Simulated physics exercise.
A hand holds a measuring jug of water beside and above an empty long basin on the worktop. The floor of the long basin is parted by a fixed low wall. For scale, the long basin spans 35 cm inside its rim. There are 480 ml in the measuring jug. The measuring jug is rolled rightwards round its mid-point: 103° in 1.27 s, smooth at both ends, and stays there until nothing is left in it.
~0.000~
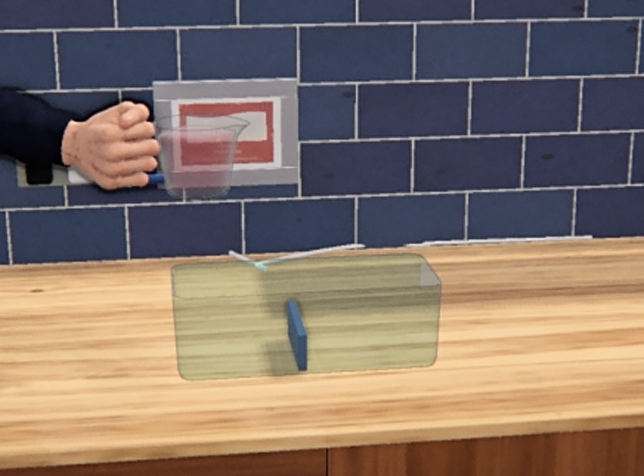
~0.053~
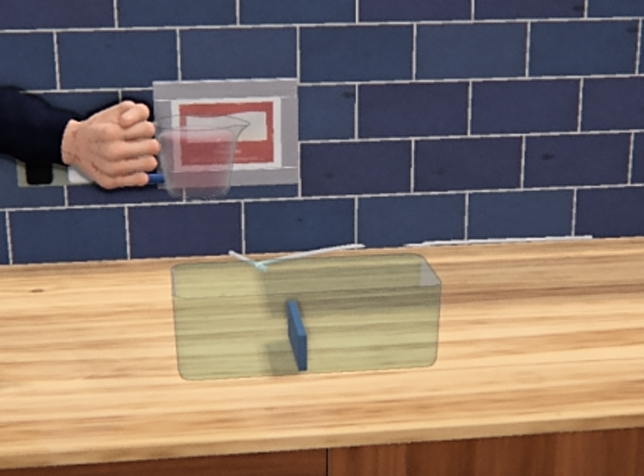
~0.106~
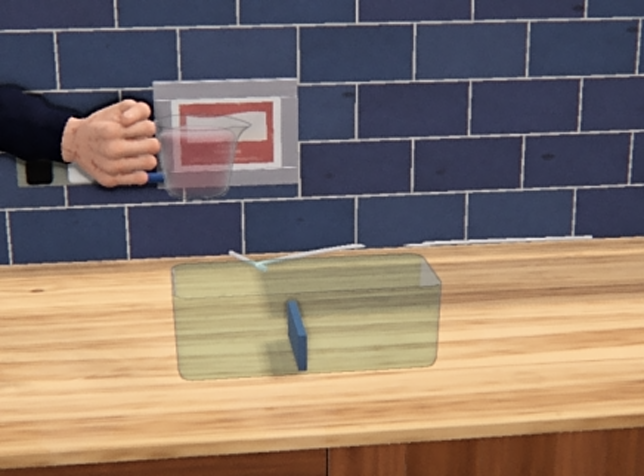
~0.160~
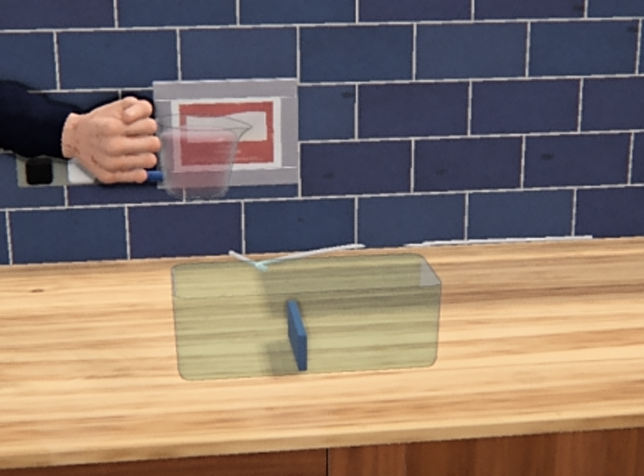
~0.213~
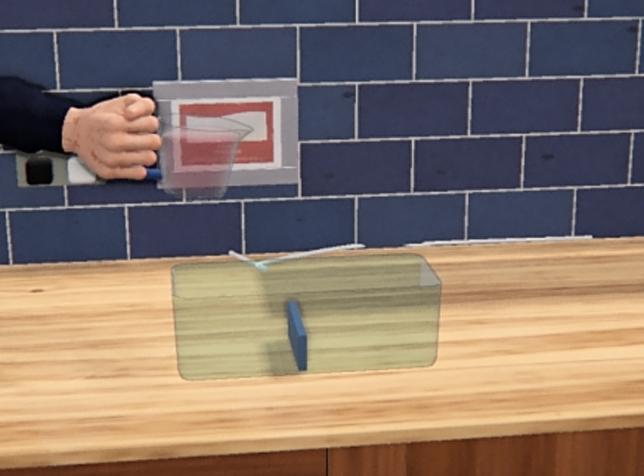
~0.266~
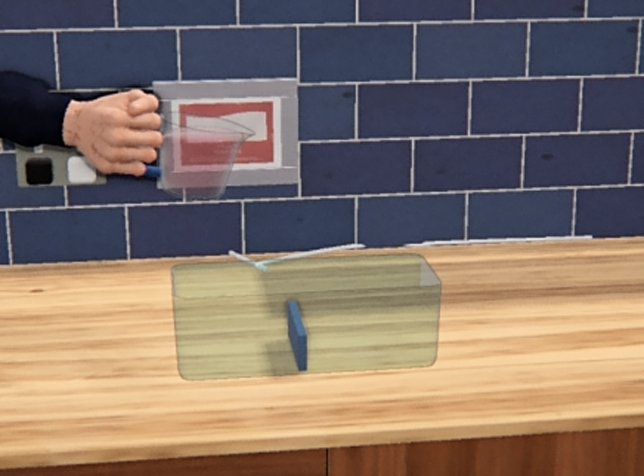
A hand in a dark sleeve, at the upper left, holds a clear measuring jug upright at first, then slowly tilts it slightly to the right. Below and to the right, a long, see-through yellowish basin with a small upright blue piece stands on a pale wooden worktop. The fixed view looks slightly down towards dark blue tiles and a red-and-white framed panel behind the jug.
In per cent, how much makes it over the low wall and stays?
About 63 per cent.
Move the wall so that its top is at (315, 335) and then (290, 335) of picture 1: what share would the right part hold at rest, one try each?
First 35, then 75 per cent.
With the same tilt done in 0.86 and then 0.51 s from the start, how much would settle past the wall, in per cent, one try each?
First 55, then 35 per cent.
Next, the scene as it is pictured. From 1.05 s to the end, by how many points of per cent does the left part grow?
About 24 per cent.
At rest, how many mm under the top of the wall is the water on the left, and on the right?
Some 44 mm on the left and 40 mm on the right.
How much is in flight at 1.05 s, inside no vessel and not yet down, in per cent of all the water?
Some 18 per cent.
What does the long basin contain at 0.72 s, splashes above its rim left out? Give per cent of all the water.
About 9 per cent.
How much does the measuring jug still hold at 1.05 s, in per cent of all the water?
Near 14 in a hundred.
Then, 0.72 s in, the tilt is 62° and 69 per cent is still to pour, 1 is left of the wall and 8 right of it.
Then, 1.05 s in, the tilt is 95° and 13 per cent is still to pour, 13 is left of the wall and 56 right of it.
Then, 1.39 s in, the tilt is 103° and 0 per cent is still to pour, 36 is left of the wall and 62 right of it.
Then, 1.77 s in, the tilt is 103° and 0 per cent is still to pour, 36 is left of the wall and 63 right of it.
Finally, 36 per cent lies left of the wall, 63 right of it and 1 outside.
